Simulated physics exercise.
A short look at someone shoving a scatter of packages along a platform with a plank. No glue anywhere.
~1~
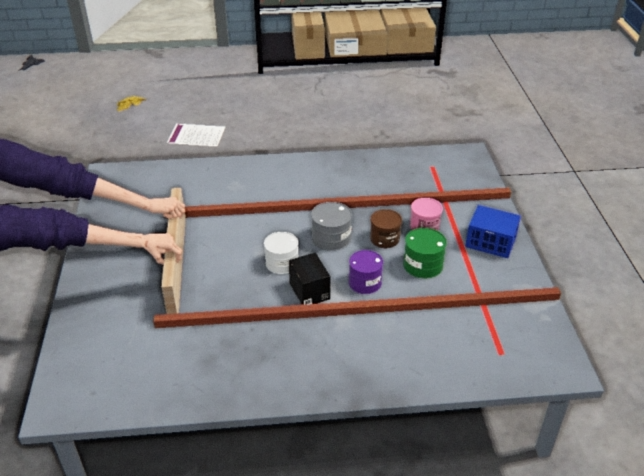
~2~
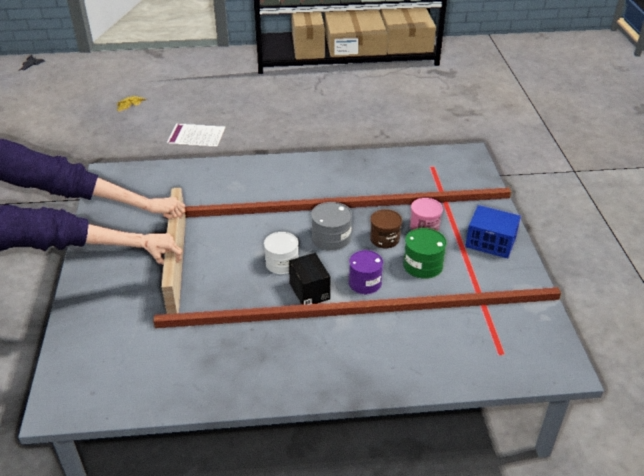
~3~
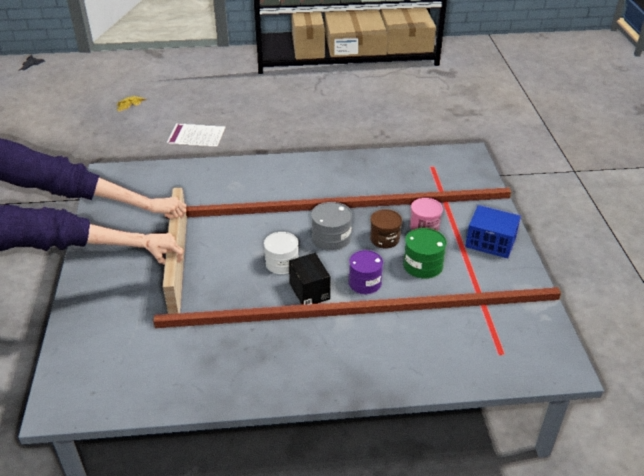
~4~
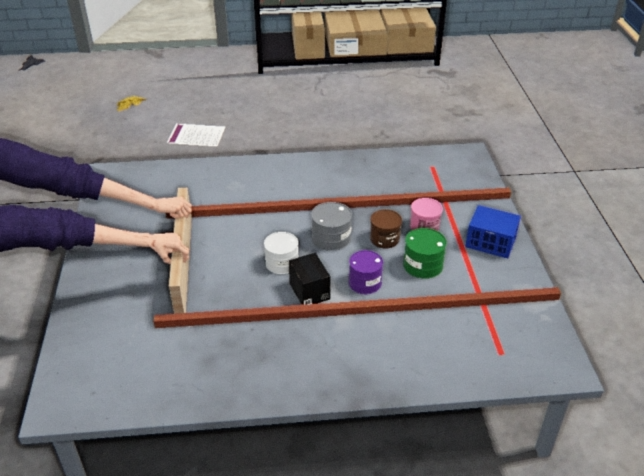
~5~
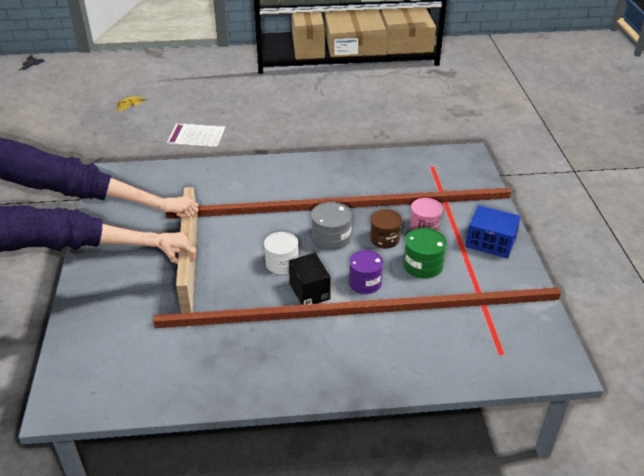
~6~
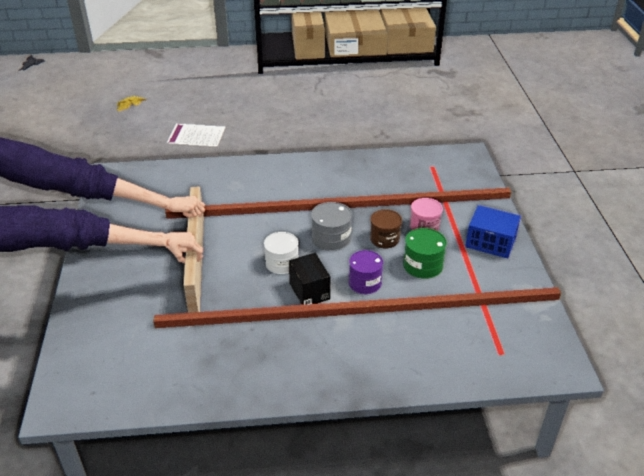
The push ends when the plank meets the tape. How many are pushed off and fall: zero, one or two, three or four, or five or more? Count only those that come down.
In the end the number that fall off is one or two.
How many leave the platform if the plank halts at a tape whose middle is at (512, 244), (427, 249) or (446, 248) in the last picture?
Down on the ground: 5, 0 and 0.
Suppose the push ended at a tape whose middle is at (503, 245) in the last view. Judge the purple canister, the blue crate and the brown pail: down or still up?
The purple canister drops off; the blue crate drops off; the brown pail comes down.
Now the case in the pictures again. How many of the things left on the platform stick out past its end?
That would be 0.
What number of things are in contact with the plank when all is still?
That makes 3.
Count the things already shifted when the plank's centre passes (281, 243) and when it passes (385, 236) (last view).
By then 1, and 7.
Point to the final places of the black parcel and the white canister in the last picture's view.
The black parcel at (491, 270), the white canister at (481, 243).
Early on, none off yet; blue crate at rest near (493, 232); pink pail at rest near (426, 217); green canister at rest near (425, 253).
Finally, the number that fall off is one or two; lost, blue crate.
